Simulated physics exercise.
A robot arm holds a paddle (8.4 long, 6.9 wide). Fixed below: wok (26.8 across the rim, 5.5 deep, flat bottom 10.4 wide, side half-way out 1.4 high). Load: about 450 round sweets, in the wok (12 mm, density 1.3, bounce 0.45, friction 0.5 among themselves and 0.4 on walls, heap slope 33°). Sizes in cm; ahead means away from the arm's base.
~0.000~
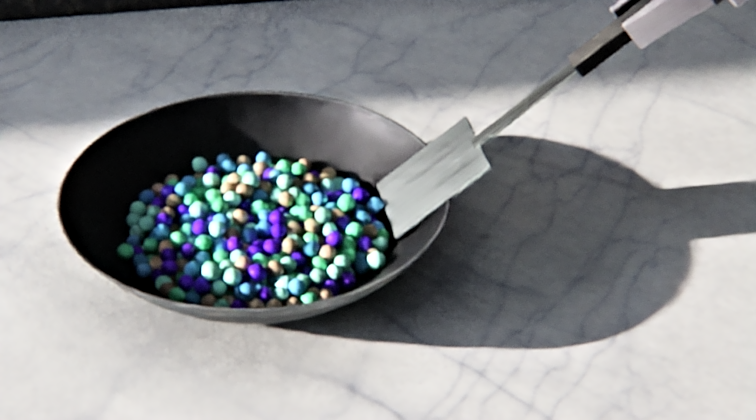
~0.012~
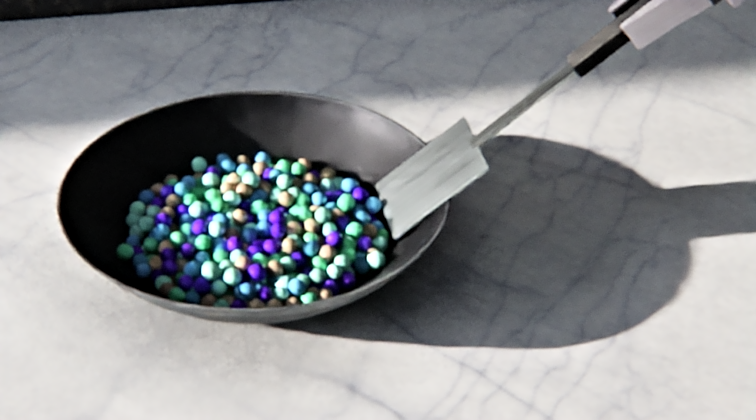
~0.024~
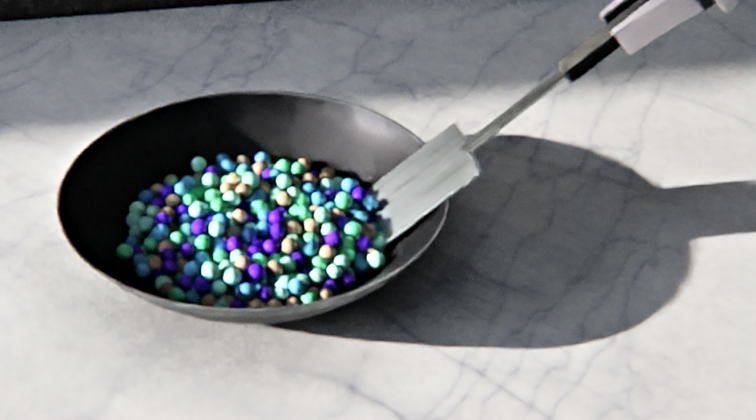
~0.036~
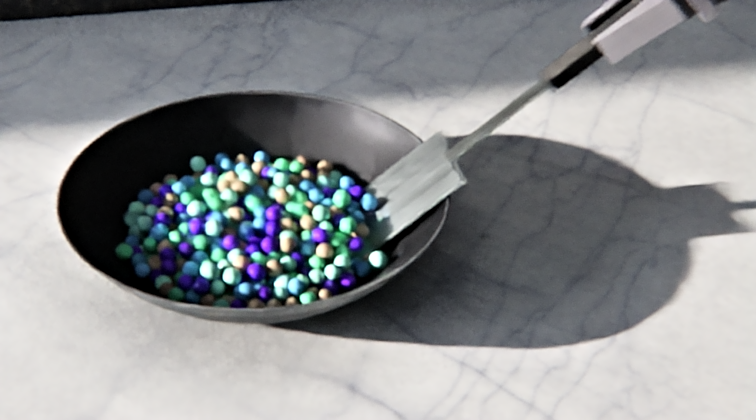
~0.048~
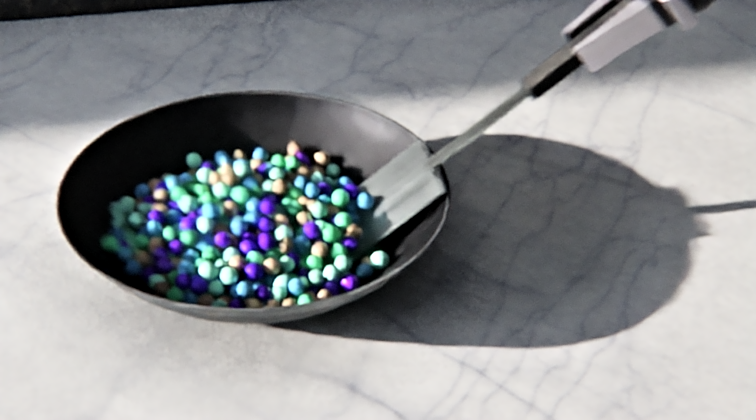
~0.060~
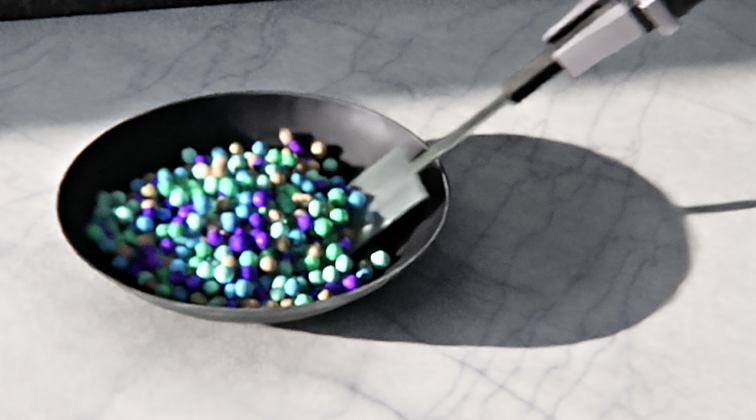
A robot arm slides a paddle down into a wok, pushing colourful round sweets left.
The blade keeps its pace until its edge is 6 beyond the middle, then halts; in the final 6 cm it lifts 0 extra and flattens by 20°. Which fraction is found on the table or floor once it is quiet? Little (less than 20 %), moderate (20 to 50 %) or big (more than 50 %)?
Answer: Little; less than 20 % of the round sweets finish on the table or floor.
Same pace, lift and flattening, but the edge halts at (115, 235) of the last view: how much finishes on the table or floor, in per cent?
Some 35 per cent.
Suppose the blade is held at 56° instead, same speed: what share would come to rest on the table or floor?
In that case some 5 per cent.
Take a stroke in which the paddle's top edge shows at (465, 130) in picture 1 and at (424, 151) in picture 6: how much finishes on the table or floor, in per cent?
About 0 per cent.
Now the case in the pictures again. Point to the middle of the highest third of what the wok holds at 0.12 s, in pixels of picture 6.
Around (180, 215).
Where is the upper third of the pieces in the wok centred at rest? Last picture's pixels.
Around (129, 218).
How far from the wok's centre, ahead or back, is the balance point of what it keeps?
About 5.0 cm ahead.
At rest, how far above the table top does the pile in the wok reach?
About 7.0 cm.
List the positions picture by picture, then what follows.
In the first picture, paddle top edge at (479, 141), sloping 39°; upper third of the load around (251, 219), from x 125 to 380, top at y 160; 449 in the wok.
In the second picture, paddle top edge at (477, 142), sloping 39°; upper third of the load around (251, 219), from x 125 to 380, top at y 160.
In the third picture, paddle top edge at (468, 147), sloping 39°; upper third of the load around (255, 219), from x 125 to 380, top at y 160.
In the fourth picture, paddle top edge at (452, 156), sloping 39°; upper third of the load around (255, 219), from x 125 to 380, top at y 160.
In the fifth picture, paddle top edge at (433, 164), sloping 39°; upper third of the load around (249, 212), from x 110 to 380, top at y 150.
In the sixth picture, paddle top edge at (413, 170), sloping 39°; upper third of the load around (239, 211), from x 95 to 380, top at y 135; 449 in the wok.
After 0.09 s, sloping 39°, highest piece 7 above the table; 449 in the wok.
After 0.12 s, sloping 32°, highest piece 8 above the table; 445 in the wok, 4 on the blade or in flight.
After 0.33 s, sloping 19°, highest piece 7 above the table; 423 in the wok, 24 on the table or floor, 2 on the blade or in flight.
After 1.38 s, sloping 19°, highest piece 7 above the table; 423 in the wok, 26 on the table or floor.
At rest, 423 in the wok, 26 on the table or floor. That is 6 % on the table or floor.
